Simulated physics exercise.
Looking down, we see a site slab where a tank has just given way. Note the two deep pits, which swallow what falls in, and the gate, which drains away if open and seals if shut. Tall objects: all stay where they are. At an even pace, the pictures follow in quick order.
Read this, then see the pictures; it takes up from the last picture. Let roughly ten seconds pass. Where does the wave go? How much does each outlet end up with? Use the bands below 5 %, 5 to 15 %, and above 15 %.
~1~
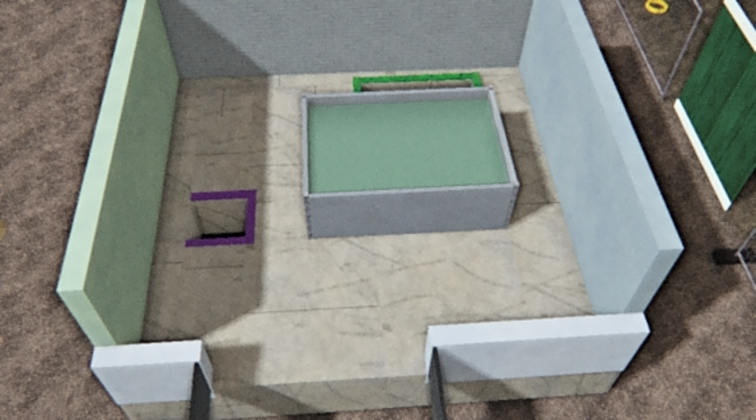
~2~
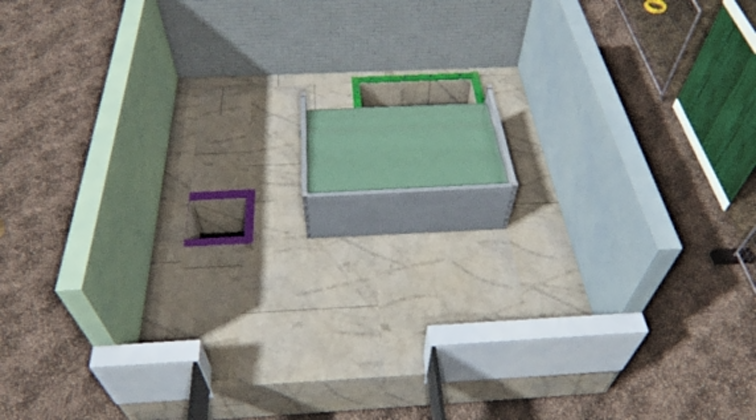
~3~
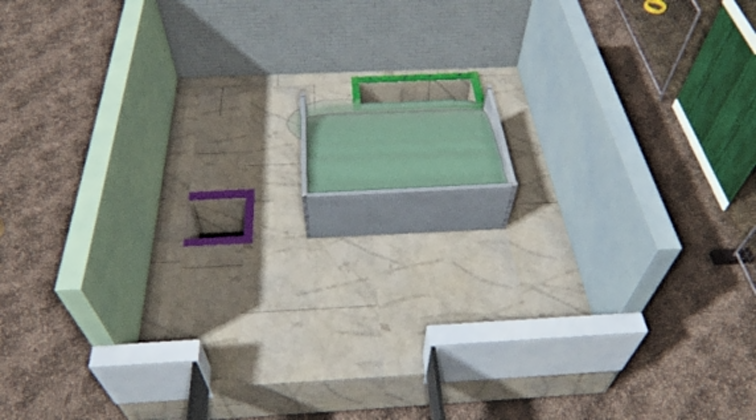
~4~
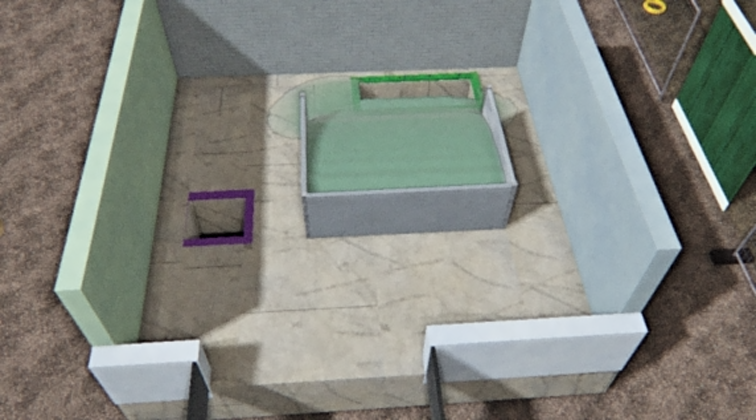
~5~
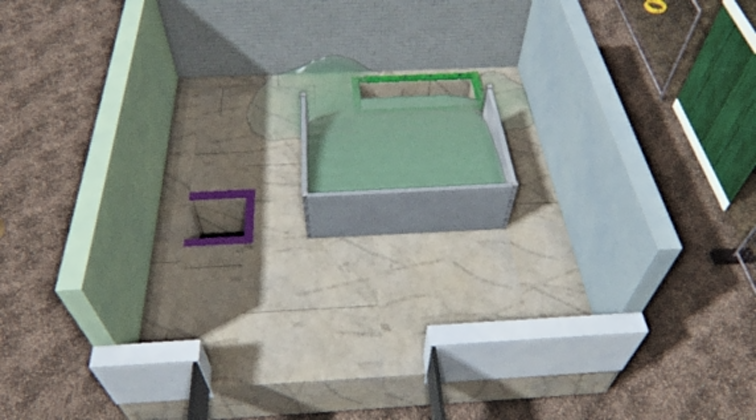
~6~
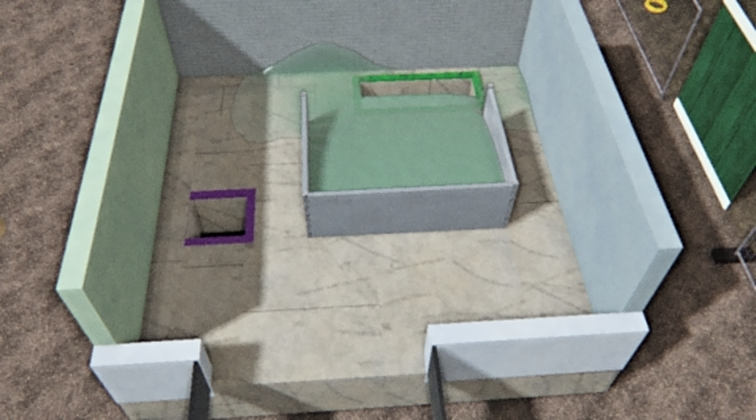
Once it settles, the gate ends up with below 5 %, the purple pit ends up with 5 to 15 %, the green pit ends up with above 15 %.
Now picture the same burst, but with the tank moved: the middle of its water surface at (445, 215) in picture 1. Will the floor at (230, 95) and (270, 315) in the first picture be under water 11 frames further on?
Taking them in order, the first is inundated and the second is left untouched.
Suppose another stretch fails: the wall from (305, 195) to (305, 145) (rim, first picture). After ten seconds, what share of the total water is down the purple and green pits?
Purple 45 %, green 2 %.
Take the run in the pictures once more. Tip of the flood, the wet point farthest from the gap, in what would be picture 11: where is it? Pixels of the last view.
My best guess is about (179, 81).
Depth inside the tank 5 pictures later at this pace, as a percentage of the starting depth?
Estimate: Close to 42 %.
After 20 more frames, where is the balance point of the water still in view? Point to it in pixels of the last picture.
At roughly (360, 145).
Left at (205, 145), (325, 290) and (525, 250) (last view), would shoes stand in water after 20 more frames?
In turn, the three spots are soaked, high and dry and soaked.
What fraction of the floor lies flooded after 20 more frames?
About 60 per cent.
A moment on, water covers 25 % of the floor; the gate 0 %, the purple pit 0 %, the green pit 30 %.
Next, water covers 35 % of the floor; the gate 0 %, the purple pit 0 %, the green pit 44 %.
Then, water covers 60 % of the floor; the gate 0 %, the purple pit 2 %, the green pit 53 %.
Later, water covers 80 % of the floor; the gate 0 %, the purple pit 6 %, the green pit 58 %.
In the end, water covers 90 % of the floor; the gate 3 %, the purple pit 9 %, the green pit 60 %.
